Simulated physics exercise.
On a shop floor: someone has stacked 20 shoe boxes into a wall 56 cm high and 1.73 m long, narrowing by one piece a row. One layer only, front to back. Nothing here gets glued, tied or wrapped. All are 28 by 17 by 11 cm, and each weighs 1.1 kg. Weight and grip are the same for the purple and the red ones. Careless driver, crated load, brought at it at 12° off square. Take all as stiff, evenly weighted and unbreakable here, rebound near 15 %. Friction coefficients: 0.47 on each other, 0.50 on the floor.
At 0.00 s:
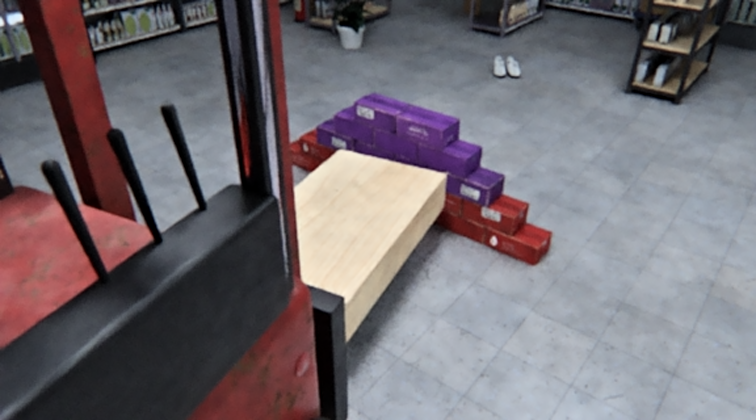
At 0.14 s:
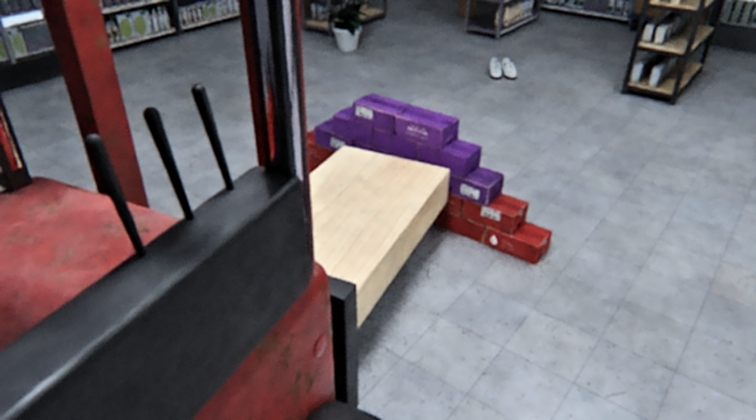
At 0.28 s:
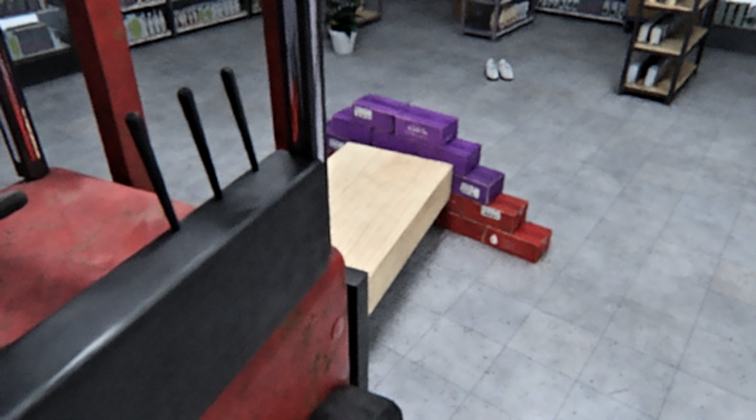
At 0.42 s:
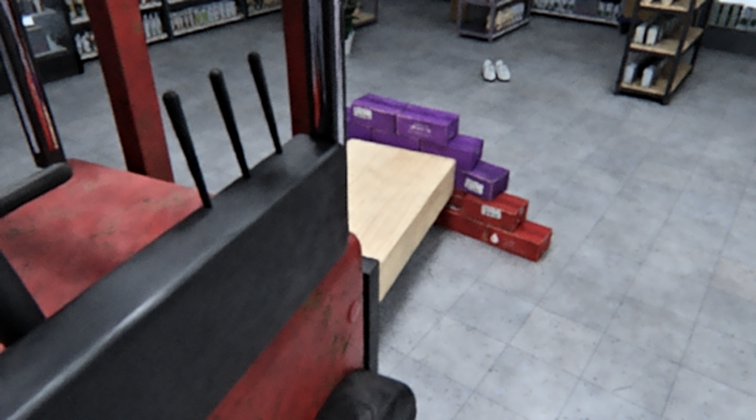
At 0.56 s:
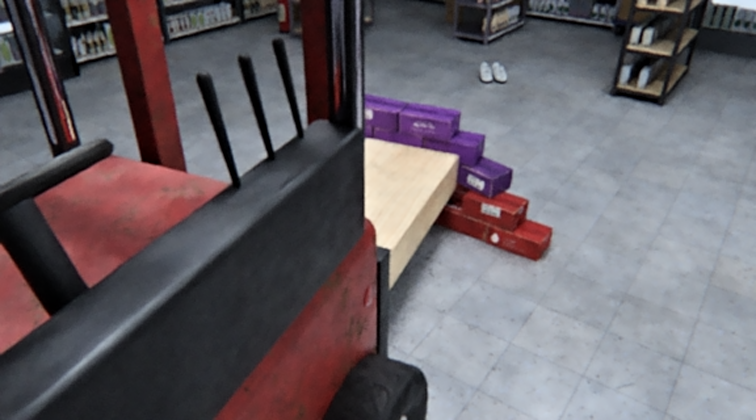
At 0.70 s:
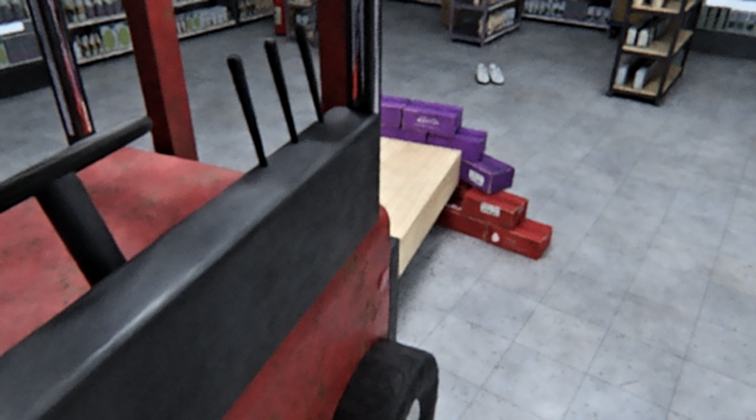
Red forklift moving forward with a pale wooden block, pushing into a stepped stack of purple and red boxes and shifting them.
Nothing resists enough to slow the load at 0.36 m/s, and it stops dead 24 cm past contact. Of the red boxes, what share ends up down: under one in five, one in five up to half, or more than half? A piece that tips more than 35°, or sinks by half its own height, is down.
One in five up to half.
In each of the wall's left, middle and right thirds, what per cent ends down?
The left third ends at 40 per cent, the middle at 90 per cent and the right at 40 per cent.
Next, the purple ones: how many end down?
Down at the finish, purple: 9.
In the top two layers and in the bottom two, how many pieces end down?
From above 5, from below 4.
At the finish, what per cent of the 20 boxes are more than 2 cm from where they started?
The shifted ones make up 65 per cent.
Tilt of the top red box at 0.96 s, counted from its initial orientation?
Near 0 degrees from how it began.
By 0.80 s, none of the 11 red boxes down (0 of 20 in all colours); top red box moved 11 mm; top purple box tilted 9°.
By 0.96 s, 1 of the 11 red boxes down (4 of 20 in all colours); top red box moved 11 mm; top purple box tilted 28°, 6 cm lower.
By 1.12 s, 4 of the 11 red boxes down (13 of 20 in all colours); top red box moved 11 mm; top purple box tilted 59°, 26 cm lower.
By 1.34 s, 4 of the 11 red boxes down (13 of 20 in all colours); top red box moved 11 mm; top purple box on its side.
When it is over (2.2 s), 4 of the 11 red boxes down (13 of 20 in all colours); top red box moved 11 mm; top purple box on its side. That is 36 per cent. In pixels of the last frame, middles, top red box near (319, 150), top purple box near (481, 141).
